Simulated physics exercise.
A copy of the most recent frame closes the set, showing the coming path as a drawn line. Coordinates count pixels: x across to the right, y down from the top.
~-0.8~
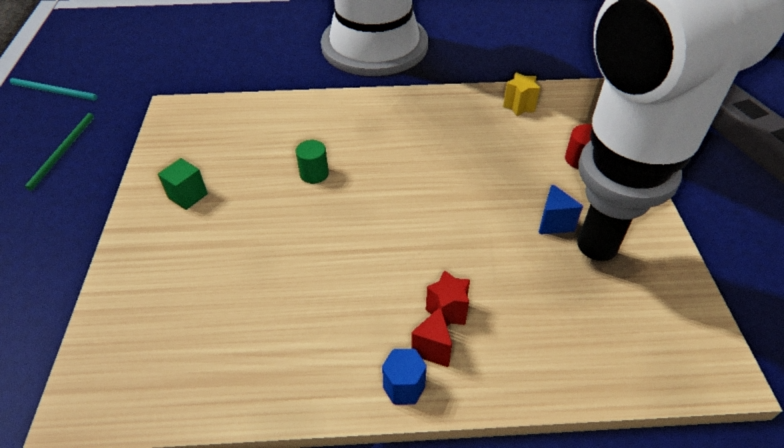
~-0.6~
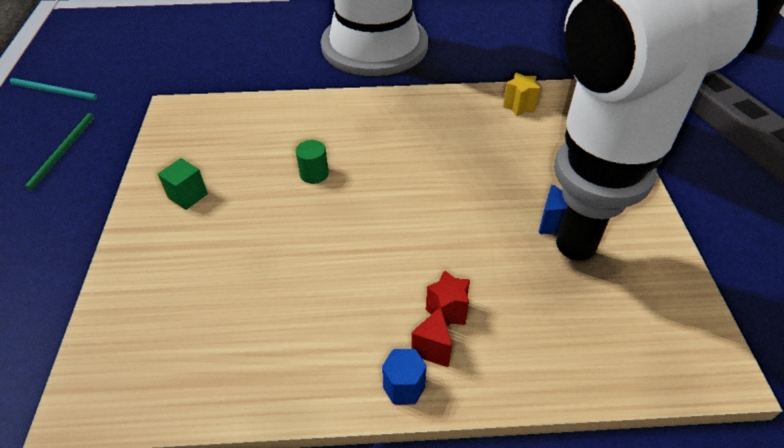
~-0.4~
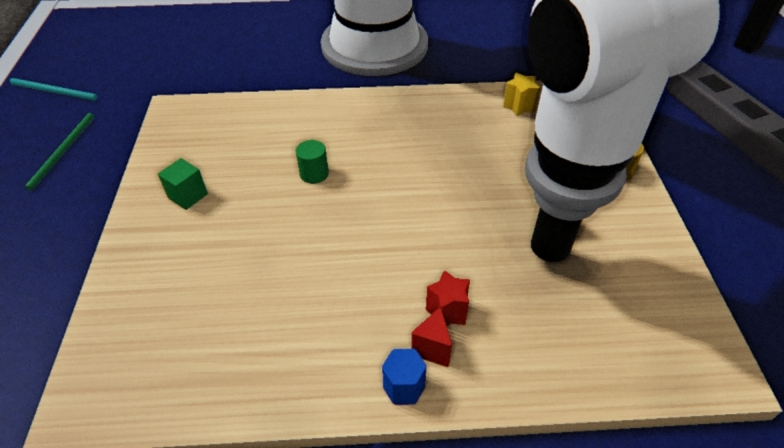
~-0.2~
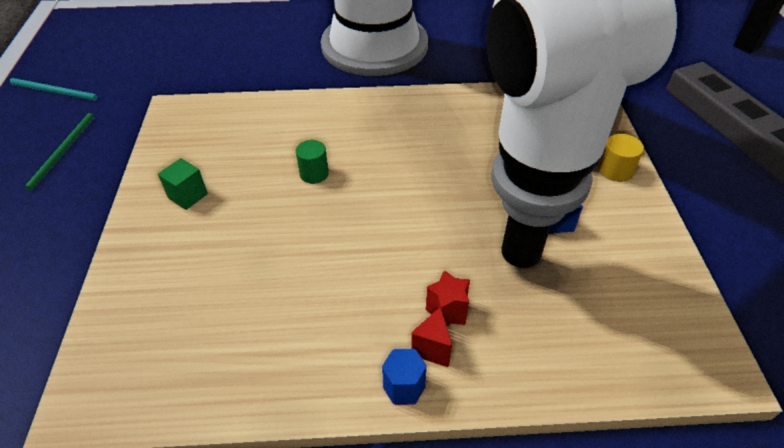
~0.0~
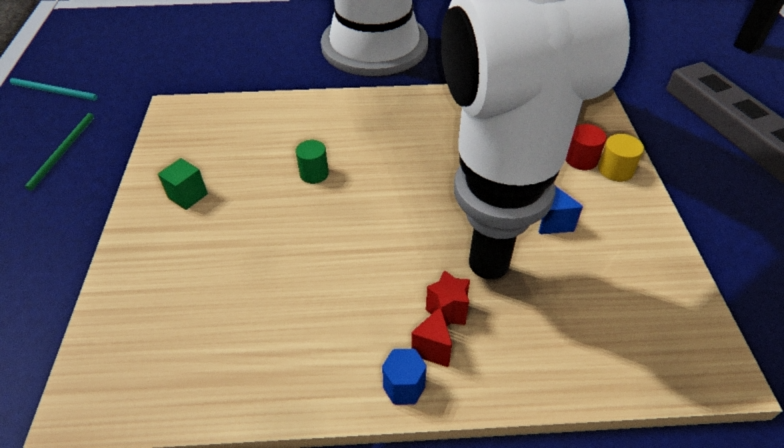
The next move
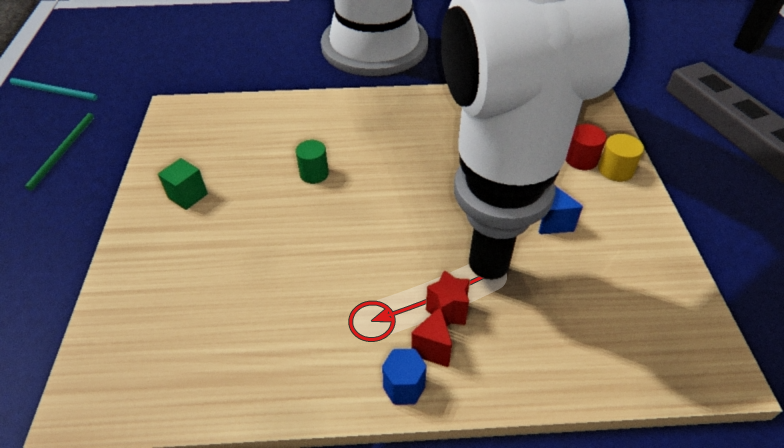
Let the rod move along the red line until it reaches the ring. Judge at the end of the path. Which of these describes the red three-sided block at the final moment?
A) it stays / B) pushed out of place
The one that fits is B, pushed out of place.
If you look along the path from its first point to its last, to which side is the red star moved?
The left-hand side.
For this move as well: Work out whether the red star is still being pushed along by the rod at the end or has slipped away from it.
Lost on the way.
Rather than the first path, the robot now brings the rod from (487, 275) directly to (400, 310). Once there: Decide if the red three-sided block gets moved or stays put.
Once the rod is done, the red three-sided block is in a new spot.
The drawn path runs from (487, 275) via (432, 299), ending at (372, 321).
The first path, step by step. One third of the way, rod (451, 281); red three-sided block (434, 332); red star (440, 297).
Two thirds of the way, rod (413, 296); red three-sided block (433, 343); red star (416, 316), turned 25° anticlockwise.
At the end, rod (371, 310); blue hexagon not moved; red three-sided block (434, 344); red star (401, 324), turned 60° anticlockwise.
